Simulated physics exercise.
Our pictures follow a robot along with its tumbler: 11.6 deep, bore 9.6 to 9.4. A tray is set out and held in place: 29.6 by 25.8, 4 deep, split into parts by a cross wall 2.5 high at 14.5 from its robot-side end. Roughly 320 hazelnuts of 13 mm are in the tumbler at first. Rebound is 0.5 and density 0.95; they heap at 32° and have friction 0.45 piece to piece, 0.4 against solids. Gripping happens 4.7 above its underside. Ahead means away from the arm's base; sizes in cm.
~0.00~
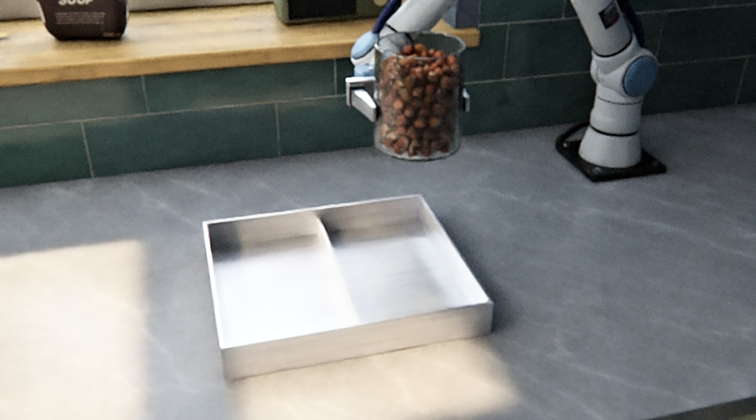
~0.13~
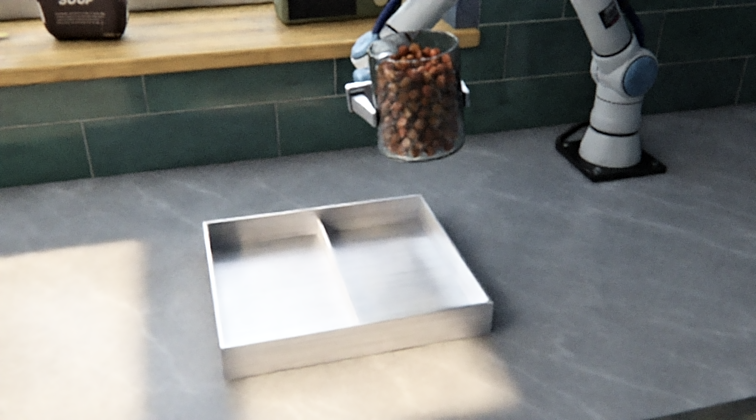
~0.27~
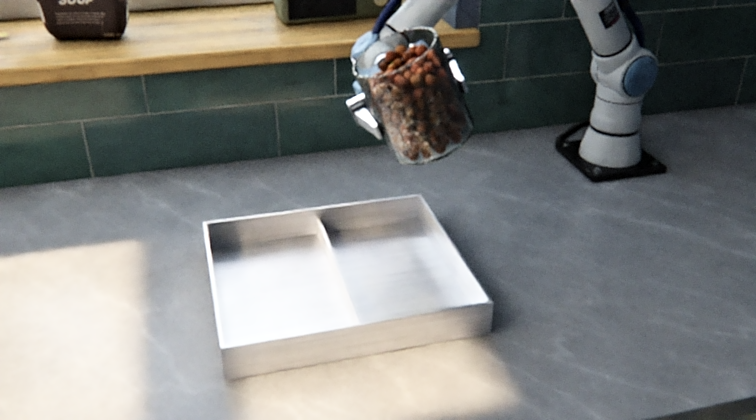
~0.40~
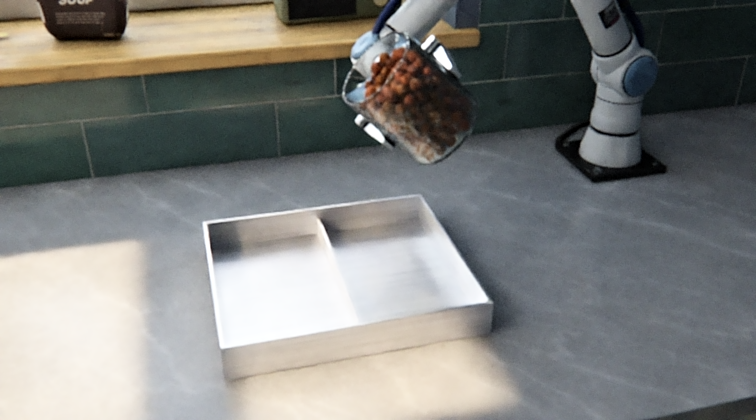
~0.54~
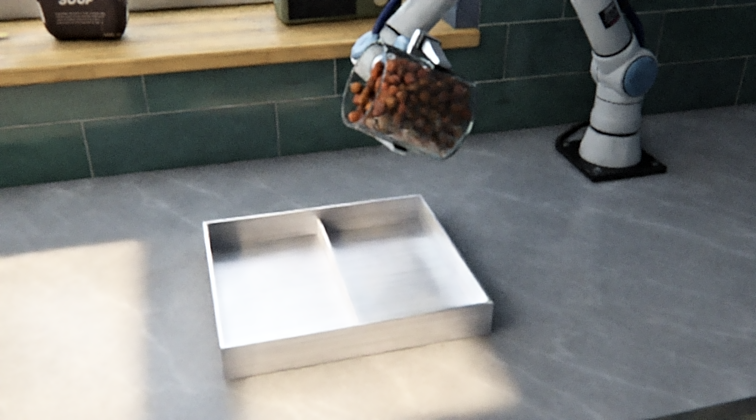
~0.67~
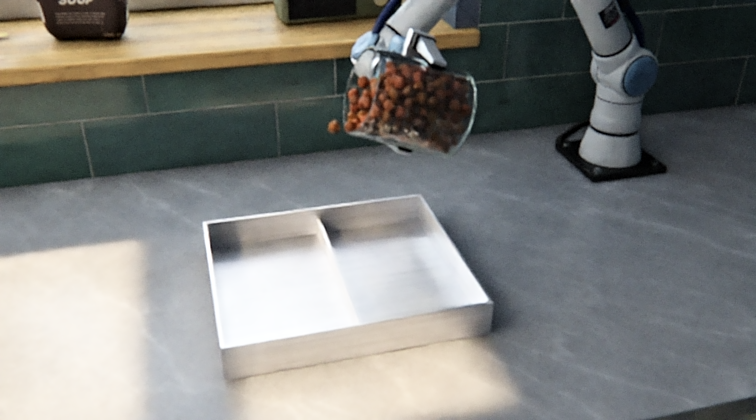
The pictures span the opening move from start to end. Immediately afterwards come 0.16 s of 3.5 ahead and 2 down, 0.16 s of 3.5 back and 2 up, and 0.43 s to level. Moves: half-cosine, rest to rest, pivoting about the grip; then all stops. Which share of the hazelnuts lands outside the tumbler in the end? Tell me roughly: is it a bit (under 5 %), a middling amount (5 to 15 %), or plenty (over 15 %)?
Roughly a middling amount, 5 to 15 %.
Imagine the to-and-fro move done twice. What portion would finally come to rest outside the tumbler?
My guess is near 10 per cent.
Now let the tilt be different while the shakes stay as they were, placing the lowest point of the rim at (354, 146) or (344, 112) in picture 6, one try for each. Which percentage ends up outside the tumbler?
Around 30 per cent, then around 0 per cent.
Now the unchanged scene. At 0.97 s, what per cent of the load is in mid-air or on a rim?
My guess is some 3 in a hundred.
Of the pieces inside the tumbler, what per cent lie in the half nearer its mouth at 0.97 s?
Share in the mouth half: About 40 %.
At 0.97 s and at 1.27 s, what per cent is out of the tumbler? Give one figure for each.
Taking the two times in order, I'd say 5 and then 5 per cent.
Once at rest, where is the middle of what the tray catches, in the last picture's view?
(288, 288).
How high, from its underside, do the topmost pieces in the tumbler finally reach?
Around 11.0 cm up.
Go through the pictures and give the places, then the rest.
In the first frame, tumbler middle at (419, 97), level; upper third of the load around (419, 76), from x 380 to 455, top at y 50; 321 in the tumbler.
In the second frame, tumbler middle at (418, 97), tilted 7° forward; upper third of the load around (417, 77), from x 380 to 455, top at y 50.
In the third frame, tumbler middle at (415, 98), tilted 24° forward; upper third of the load around (414, 79), from x 370 to 465, top at y 50.
In the fourth frame, tumbler middle at (412, 100), tilted 46° forward; upper third of the load around (412, 82), from x 365 to 465, top at y 55.
In the fifth frame, tumbler middle at (410, 102), tilted 63° forward; upper third of the load around (414, 84), from x 355 to 465, top at y 60.
In the sixth frame, tumbler middle at (410, 103), tilted 70° forward; upper third of the load around (420, 86), from x 335 to 465, top at y 65; 320 in the tumbler, 1 in flight or on a rim.
By 0.97 s, tilted 70° forward, highest piece 27 above the table; 307 in the tumbler, 4 in the far-side part, 10 in flight or on a rim.
By 1.27 s, tilted 19° forward, highest piece 30 above the table; 299 in the tumbler, 16 in the far-side part, 1 in the robot-side part, 1 on the table or floor, 4 in flight or on a rim.
By 1.62 s, level, highest piece 30 above the table; 298 in the tumbler, 19 in the far-side part, 3 in the robot-side part, 1 on the table or floor.
By 2.67 s, level, highest piece 30 above the table; 298 in the tumbler, 19 in the far-side part, 3 in the robot-side part, 1 on the table or floor.
Final count, 298 in the tumbler, 19 in the far-side part, 3 in the robot-side part, 1 on the table or floor. That is 7 % outside the tumbler.
